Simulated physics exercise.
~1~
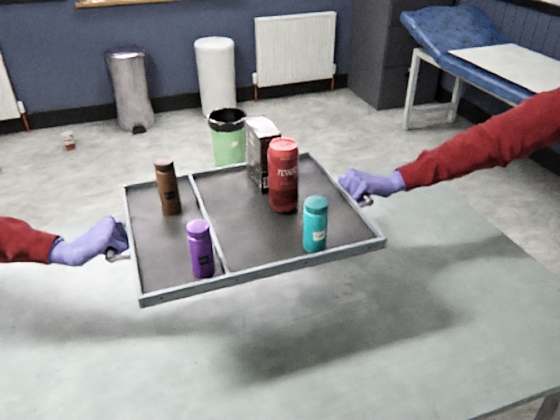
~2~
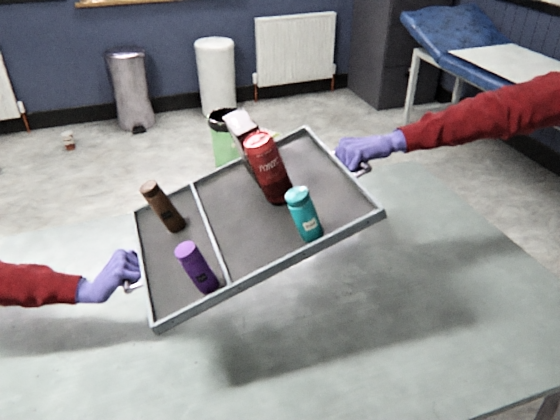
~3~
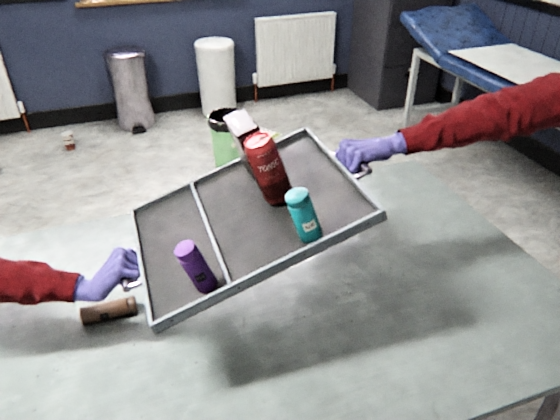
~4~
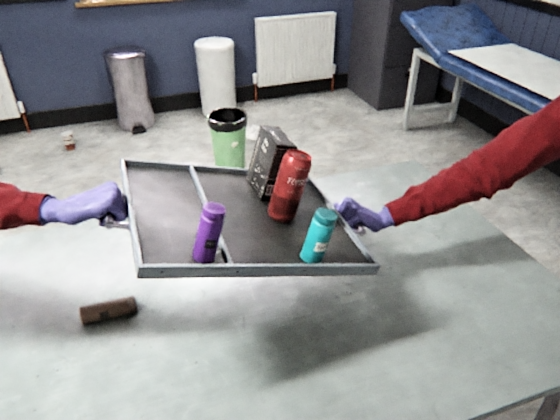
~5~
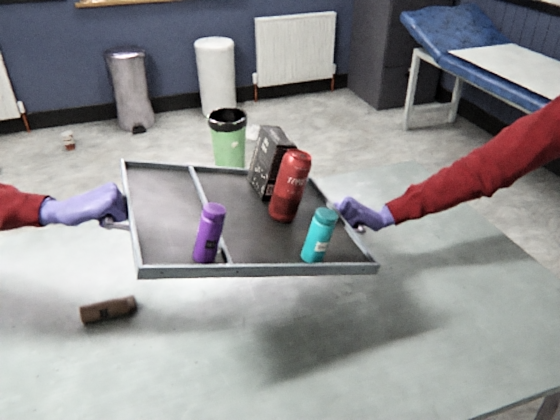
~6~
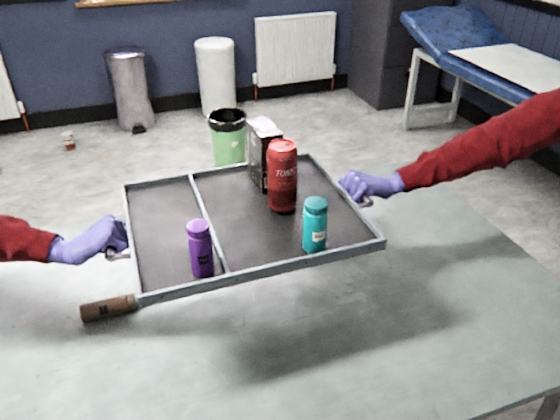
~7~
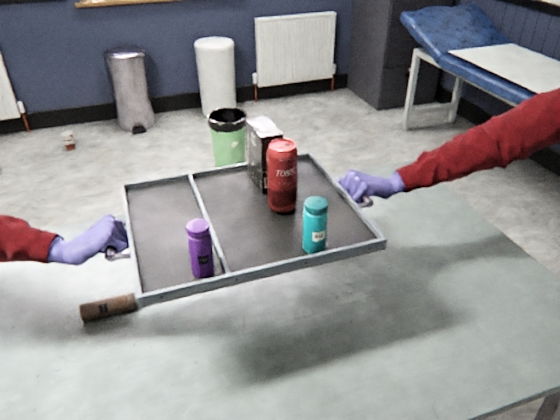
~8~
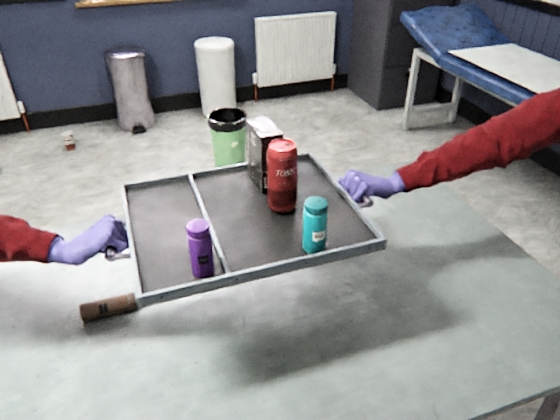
In a room with a blue wall, two gloved hands tipped a tray down to the left, and the brown shaker ended up on the table; they tilted it right, then levelled it with the purple and turquoise shakers, red can and black packet still aboard.
